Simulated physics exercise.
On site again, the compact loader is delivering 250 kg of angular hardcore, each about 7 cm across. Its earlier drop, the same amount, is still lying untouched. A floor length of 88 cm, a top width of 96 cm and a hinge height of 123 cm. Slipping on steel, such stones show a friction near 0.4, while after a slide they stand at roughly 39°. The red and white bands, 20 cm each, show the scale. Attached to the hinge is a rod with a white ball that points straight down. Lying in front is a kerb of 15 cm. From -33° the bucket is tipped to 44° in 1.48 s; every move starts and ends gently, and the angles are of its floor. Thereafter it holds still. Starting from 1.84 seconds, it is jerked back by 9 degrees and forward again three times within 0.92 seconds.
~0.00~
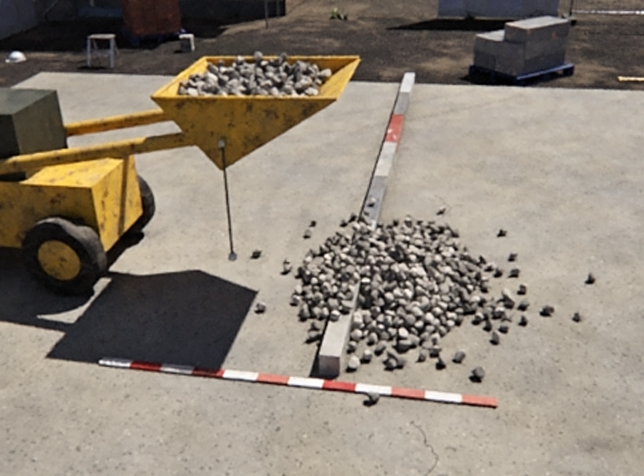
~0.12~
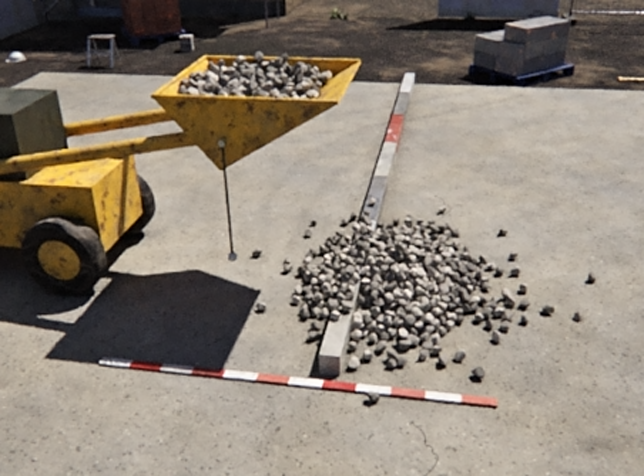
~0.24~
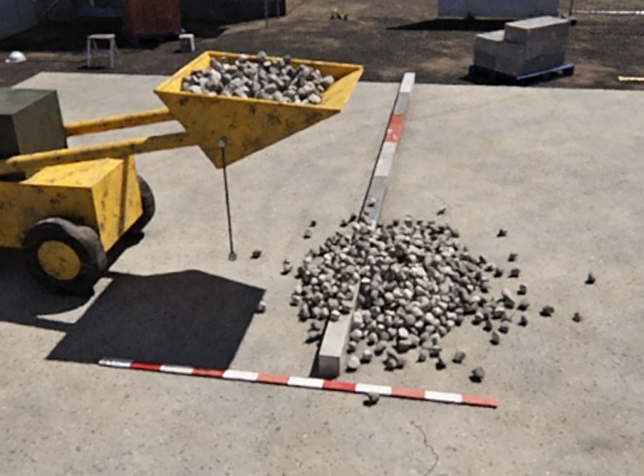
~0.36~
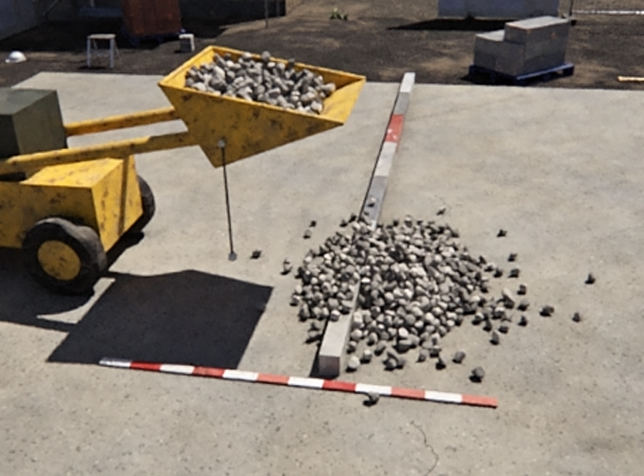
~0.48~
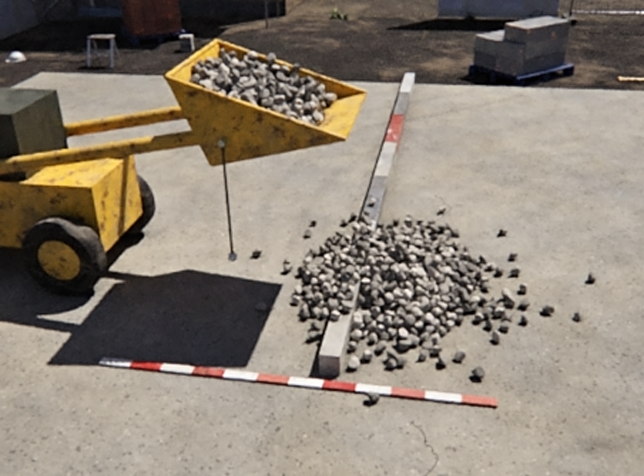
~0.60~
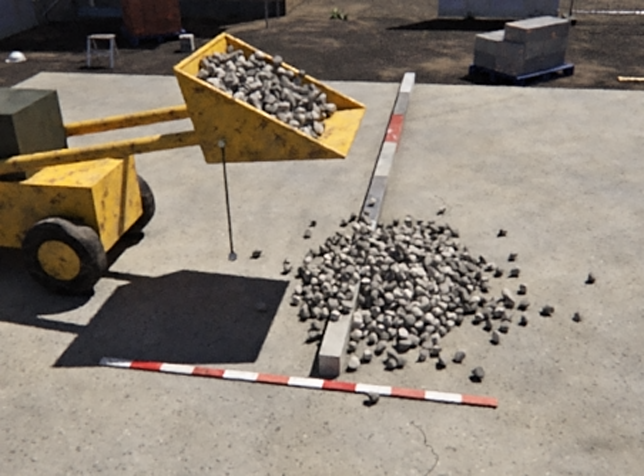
At first, a yellow loader holds a raised bucket of grey stones nearly level, left of a stone heap lying across a kerb. The bucket then slowly tilts forward, its right lip lowering and its back edge rising, while the stones inside shift slightly and the heap on the ground stays still.
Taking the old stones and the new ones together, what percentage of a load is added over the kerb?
About 48 per cent.
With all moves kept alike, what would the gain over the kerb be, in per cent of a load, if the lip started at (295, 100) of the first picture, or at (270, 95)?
Case one about 10 %, case two about 5 %.
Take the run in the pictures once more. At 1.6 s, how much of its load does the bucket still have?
About 45 per cent.
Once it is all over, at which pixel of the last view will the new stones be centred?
The middle lies near (358, 268) in the last picture.
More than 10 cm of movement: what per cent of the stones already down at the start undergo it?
Close to 5 in a hundred of them.
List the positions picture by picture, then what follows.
Lip at (337, 99), floor tilted -33°, highest stones at (267, 64). The earlier load is highest near (366, 249), 24 cm above ground level, 20 % on this side of the kerb, 80 % over the kerb, in the first frame.
Lip at (338, 102), floor tilted -32°, highest stones at (259, 65); the stones move at 0.1 m/s on average, in the second frame.
Lip at (341, 111), floor tilted -28°, highest stones at (250, 64); the stones move at 0.2 m/s on average, in the third frame.
The bucket is at -22°, its lip at (344, 124); the top of the load is at (230, 63); the stones move at 0.2 m/s on average, in the fourth frame.
Lip at (346, 140), floor tilted -14°, highest stones at (219, 62); the stones move at 0.3 m/s on average, in the fifth frame.
Lip at (345, 158), floor tilted -5°, highest stones at (226, 59); the stones move at 0.3 m/s on average, in the sixth frame.
After 1.1 s the floor is at 32°; in per cent of one load, 100 in the bucket, 21 on this side of the kerb, 80 over the kerb; the foremost stones are at (540, 291).
After 1.6 s the floor is at 44°; in per cent of one load, 43 in the bucket, 73 on this side of the kerb, 84 over the kerb; the foremost stones are at (540, 291).
After 3.2 s the floor is at 44°; in per cent of one load, 0 in the bucket, 72 on this side of the kerb, 128 over the kerb; the foremost stones are at (543, 300).
After 5.7 s the floor is at 44°; in per cent of one load, 0 in the bucket, 72 on this side of the kerb, 128 over the kerb; the foremost stones are at (543, 300). Net gain over the kerb, 48.
